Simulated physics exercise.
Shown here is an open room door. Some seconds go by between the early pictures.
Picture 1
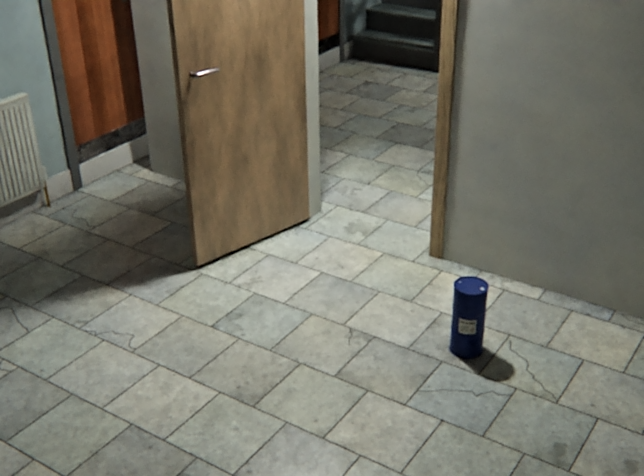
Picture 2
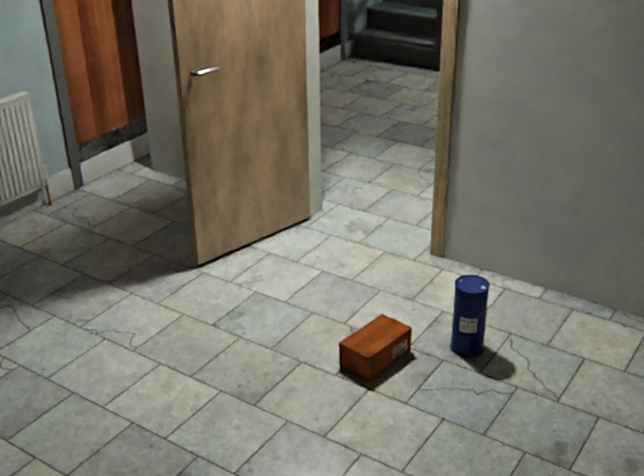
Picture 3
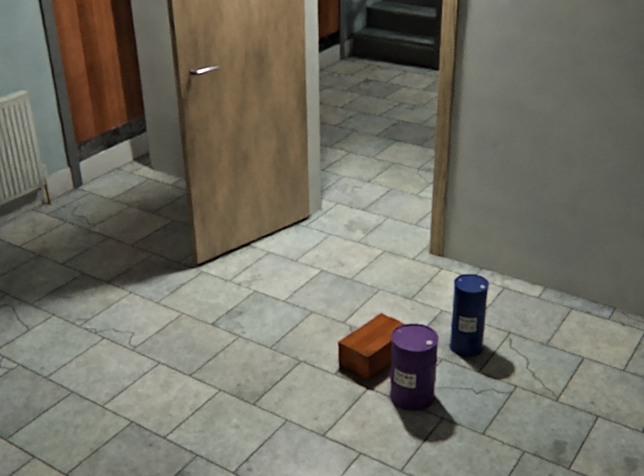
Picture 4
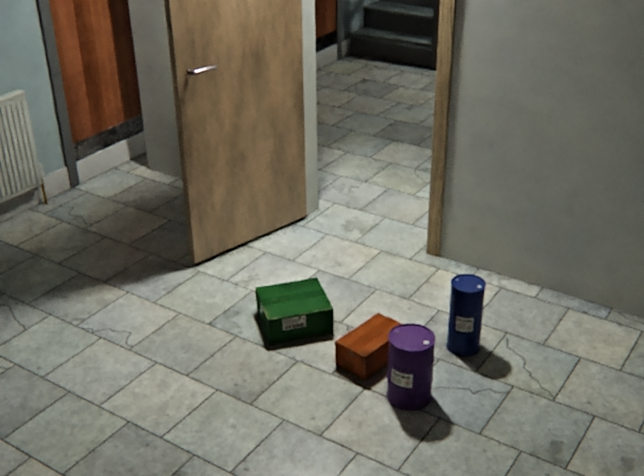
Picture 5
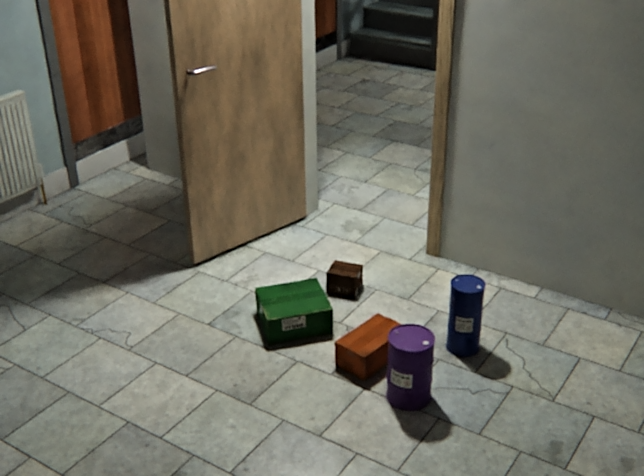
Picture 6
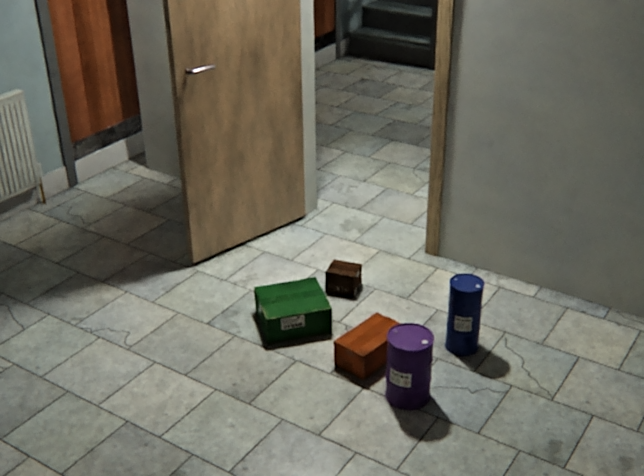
Boxes and canisters appear one after another on the tiled floor near a motionless open door.
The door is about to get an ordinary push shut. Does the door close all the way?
Yes.
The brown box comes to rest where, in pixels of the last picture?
End position, last frame: About (377, 280).
Then, 0.60 s on from there, door at 85°.
Then, 1.20 s on from there, door at 48°.
Then, 1.40 s on from there, door at 37°; brown box shifted about its own width near (368, 280).
Then, 1.80 s on from there, door at 12°; brown box shifted about its own width near (377, 280).
In the end, door at 0°; moved from the start, brown box; the other 4 unmoved. At the end, from the last picture's camera, brown box near (377, 280).
